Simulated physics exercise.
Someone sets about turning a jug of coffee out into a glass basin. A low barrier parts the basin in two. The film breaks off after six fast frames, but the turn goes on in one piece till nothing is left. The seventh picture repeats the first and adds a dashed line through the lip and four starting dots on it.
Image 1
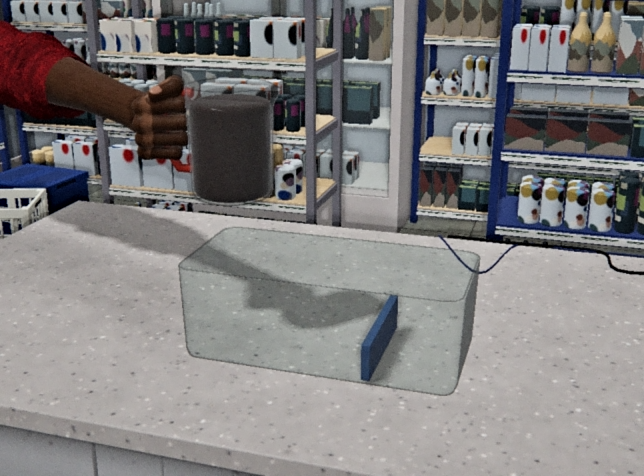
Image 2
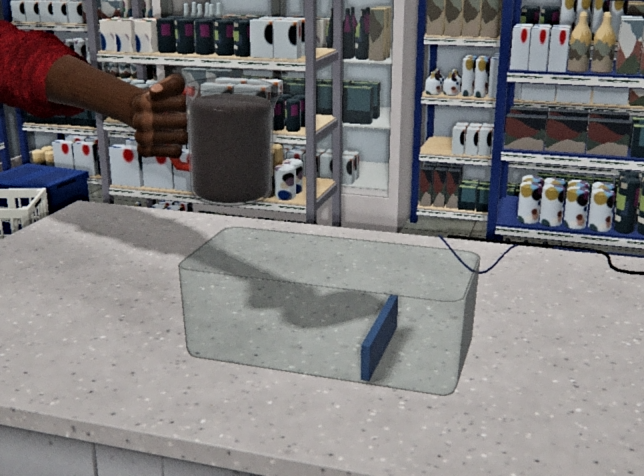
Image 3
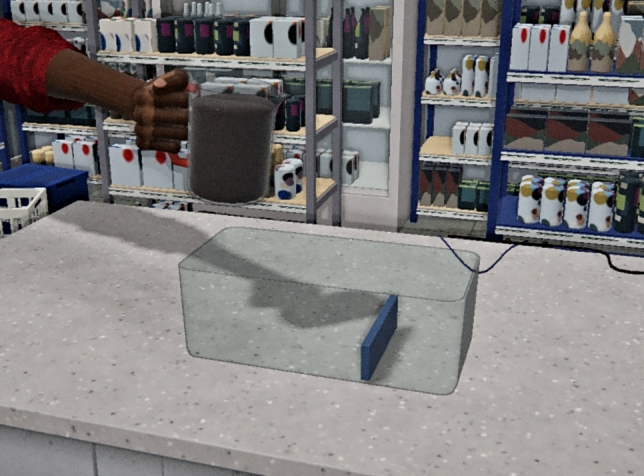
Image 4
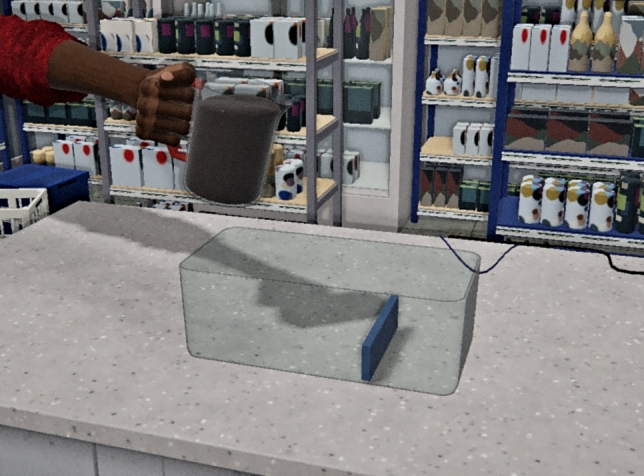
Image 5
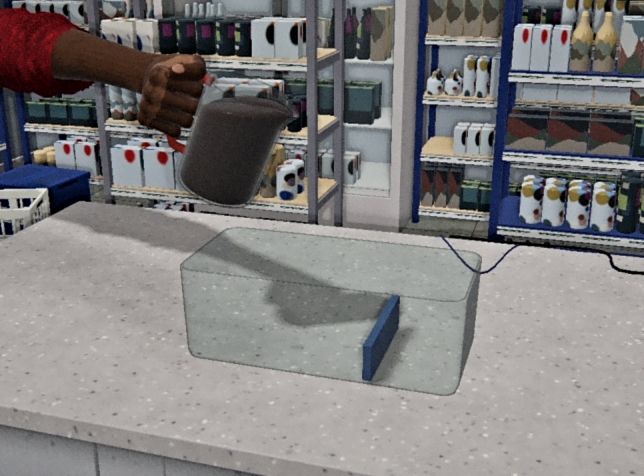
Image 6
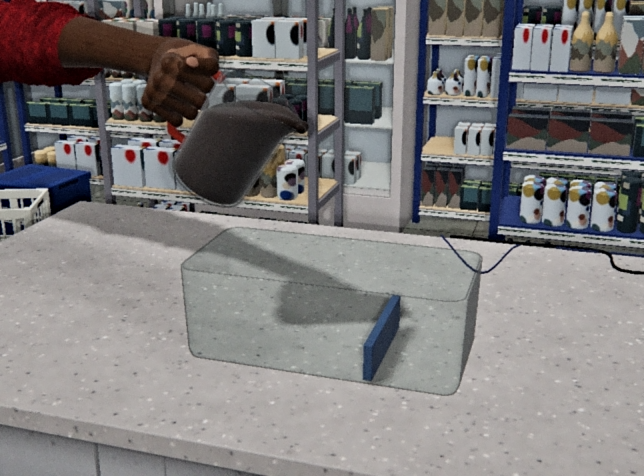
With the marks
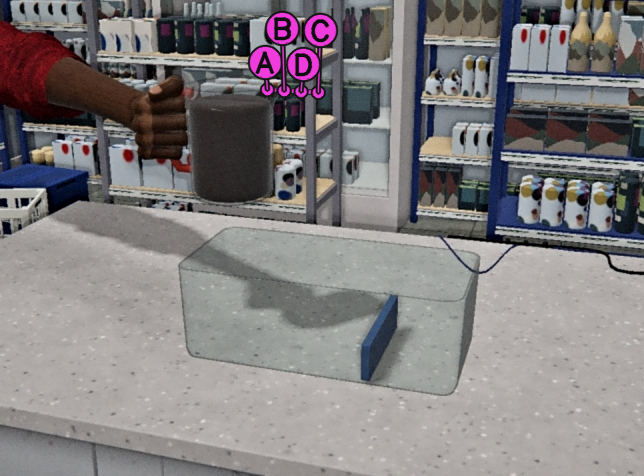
A hand in a red sleeve holds a dark jug at the left above a pale speckled counter in a shop, seen from slightly above by a still camera. Below sits a clear, empty basin with a low blue barrier toward its right, before shelves of packages and bottles. The jug starts upright, then tilts steadily rightward until dark liquid just crosses its lip.
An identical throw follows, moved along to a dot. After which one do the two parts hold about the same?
C is best.
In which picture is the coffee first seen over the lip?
In picture 6.
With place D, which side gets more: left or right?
More ends on the left.
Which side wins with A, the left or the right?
More ends on the left.
On the marked copy, A at (267, 89); B at (284, 90); C at (318, 92); D at (301, 91).
With A, about 91 % ends left of the wall and 6 % right of it; 3 % is lost outside.
With B, about 92 % ends left of the wall and 4 % right of it; 4 % is lost outside.
With C, about 53 % ends left of the wall and 46 % right of it.
With D, about 82 % ends left of the wall and 15 % right of it; 4 % is lost outside.
